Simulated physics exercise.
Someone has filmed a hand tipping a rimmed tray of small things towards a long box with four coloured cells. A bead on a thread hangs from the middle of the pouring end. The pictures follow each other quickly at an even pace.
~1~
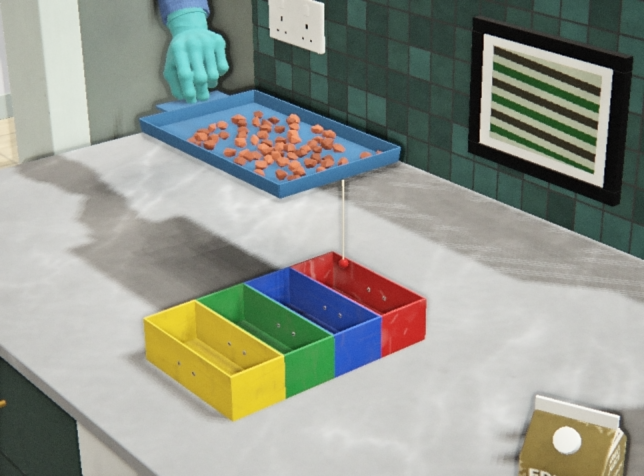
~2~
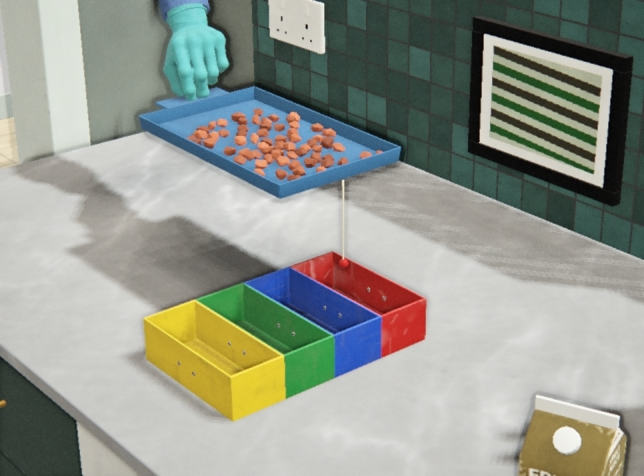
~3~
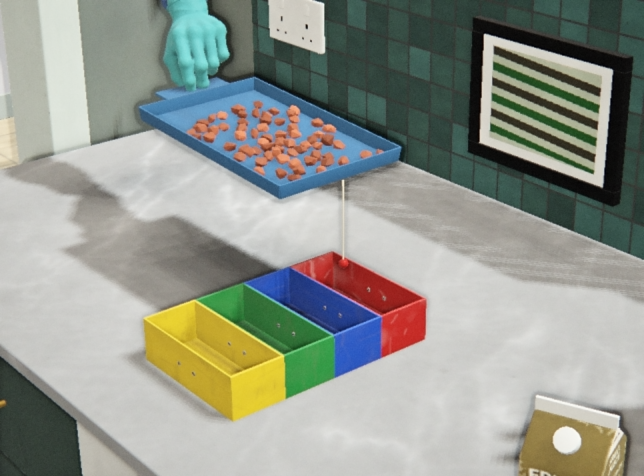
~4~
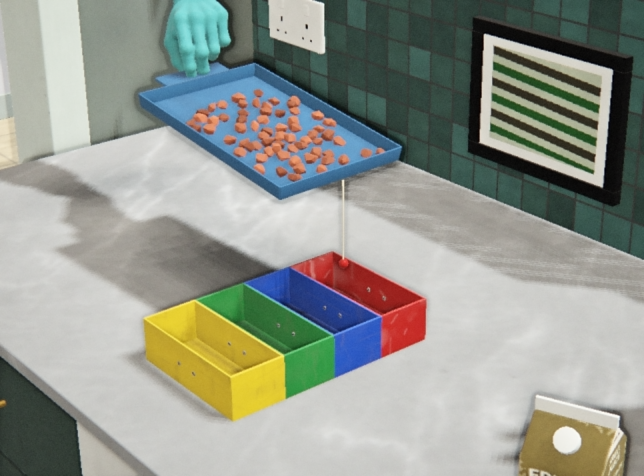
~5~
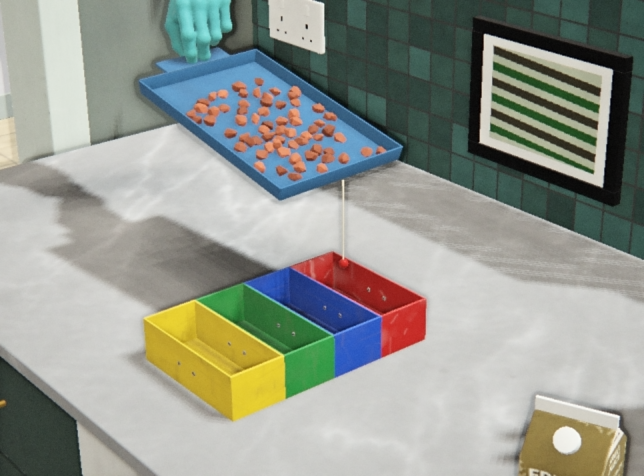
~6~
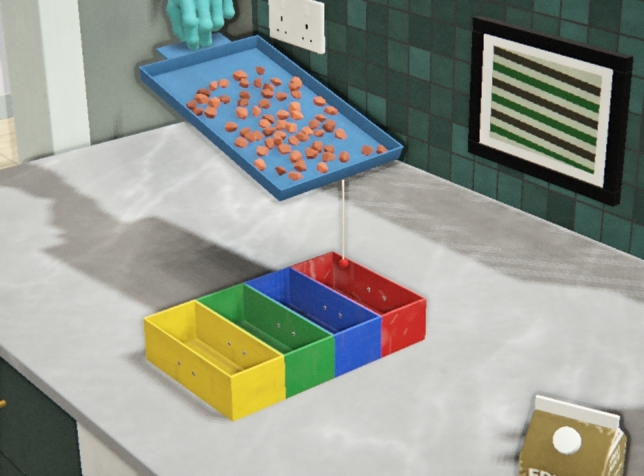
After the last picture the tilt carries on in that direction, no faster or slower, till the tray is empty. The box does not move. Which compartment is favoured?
Most goes to the blue cell.
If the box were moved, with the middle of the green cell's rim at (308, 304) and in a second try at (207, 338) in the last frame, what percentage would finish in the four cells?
In turn 100 and 60 in a hundred.
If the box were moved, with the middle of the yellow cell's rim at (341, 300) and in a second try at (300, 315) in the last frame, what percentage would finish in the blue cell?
About 0 and 20 per cent.
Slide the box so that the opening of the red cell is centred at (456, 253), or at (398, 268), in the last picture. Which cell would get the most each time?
First the cell in yellow, then the green cell.
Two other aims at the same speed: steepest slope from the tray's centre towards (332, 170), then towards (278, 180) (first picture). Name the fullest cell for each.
One: Red. Two: The blue one.
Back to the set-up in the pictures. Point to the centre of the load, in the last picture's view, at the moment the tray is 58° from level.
Around (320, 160).
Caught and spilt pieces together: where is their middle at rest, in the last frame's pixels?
Around (351, 338).
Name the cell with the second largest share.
Next in line is the red cell.
Just after the last frame, tray tipped steeply; almost all on the tray; just a few falling or outside the box.
A moment on, tray tipped right over; roughly two thirds on the tray; about a tenth in the blue cell; about a tenth in the red cell; about a tenth falling or outside the box.
Further on, tray tipped past a quarter turn; roughly half in the blue cell; roughly a third in the red cell; just a few in the green cell; about a tenth falling or outside the box.
When it is over, tray tipped past a quarter turn; roughly half in the blue cell; roughly a third in the red cell; just a few in the green cell; not one in the yellow cell; about a tenth outside the box.
